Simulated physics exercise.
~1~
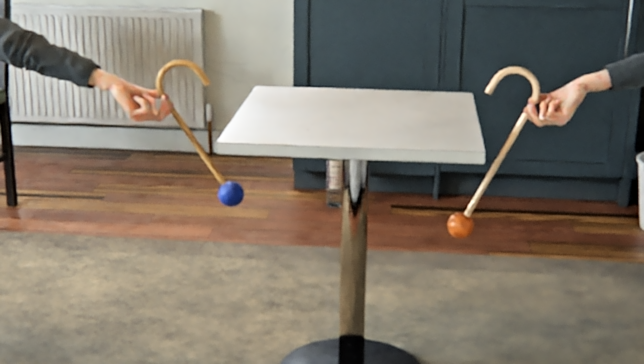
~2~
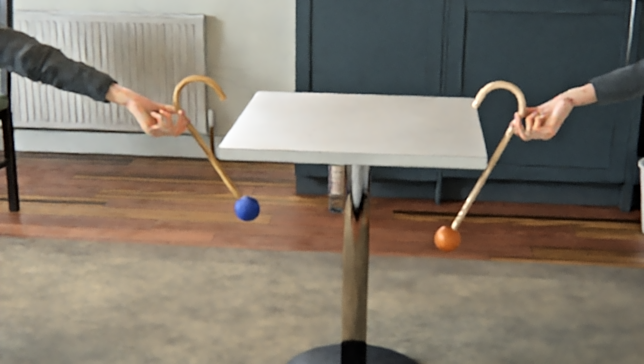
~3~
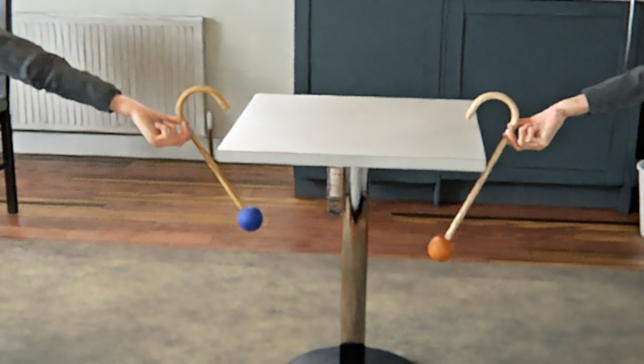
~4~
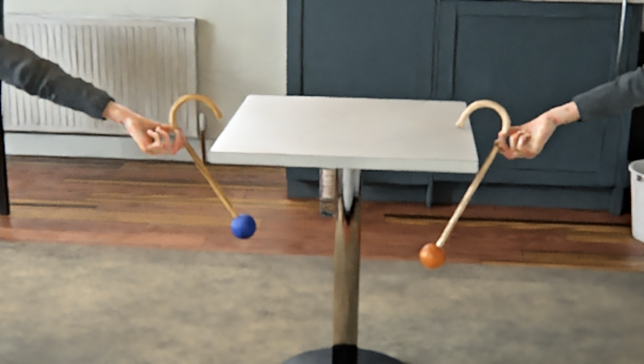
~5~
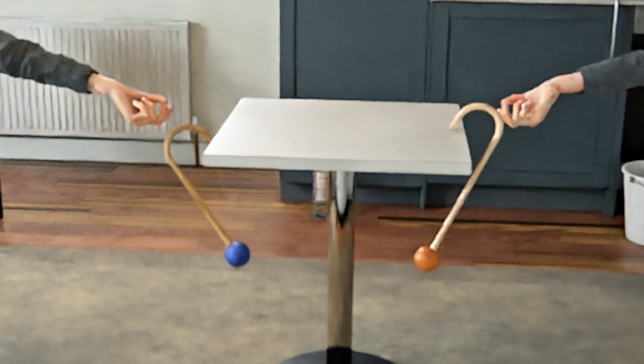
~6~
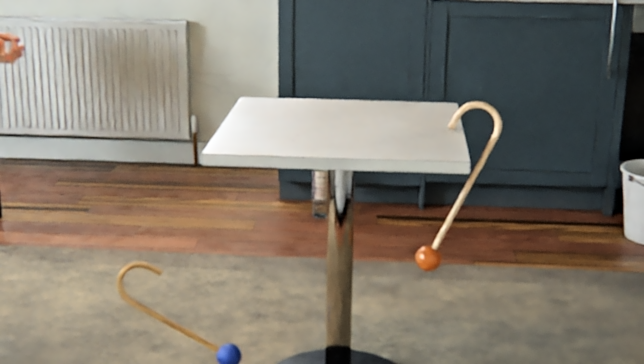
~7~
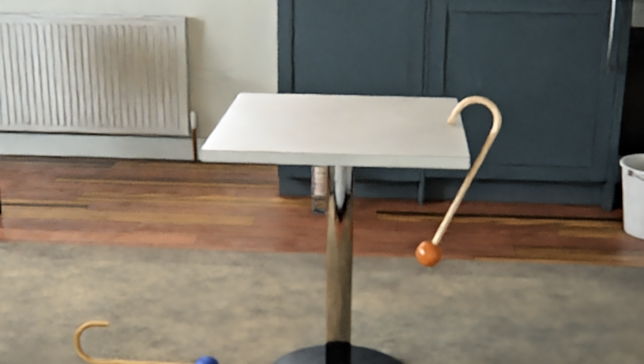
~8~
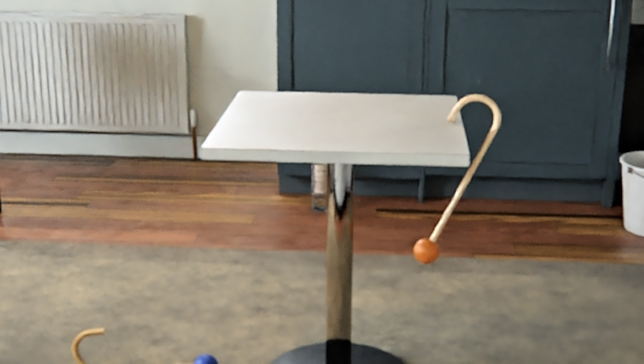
In the video, two hands bring hooked wooden handles with blue and orange ball ends to opposite edges of a white table, then let go; the left one with the blue ball drops to the floor, while the orange one stays hanging from the right edge.
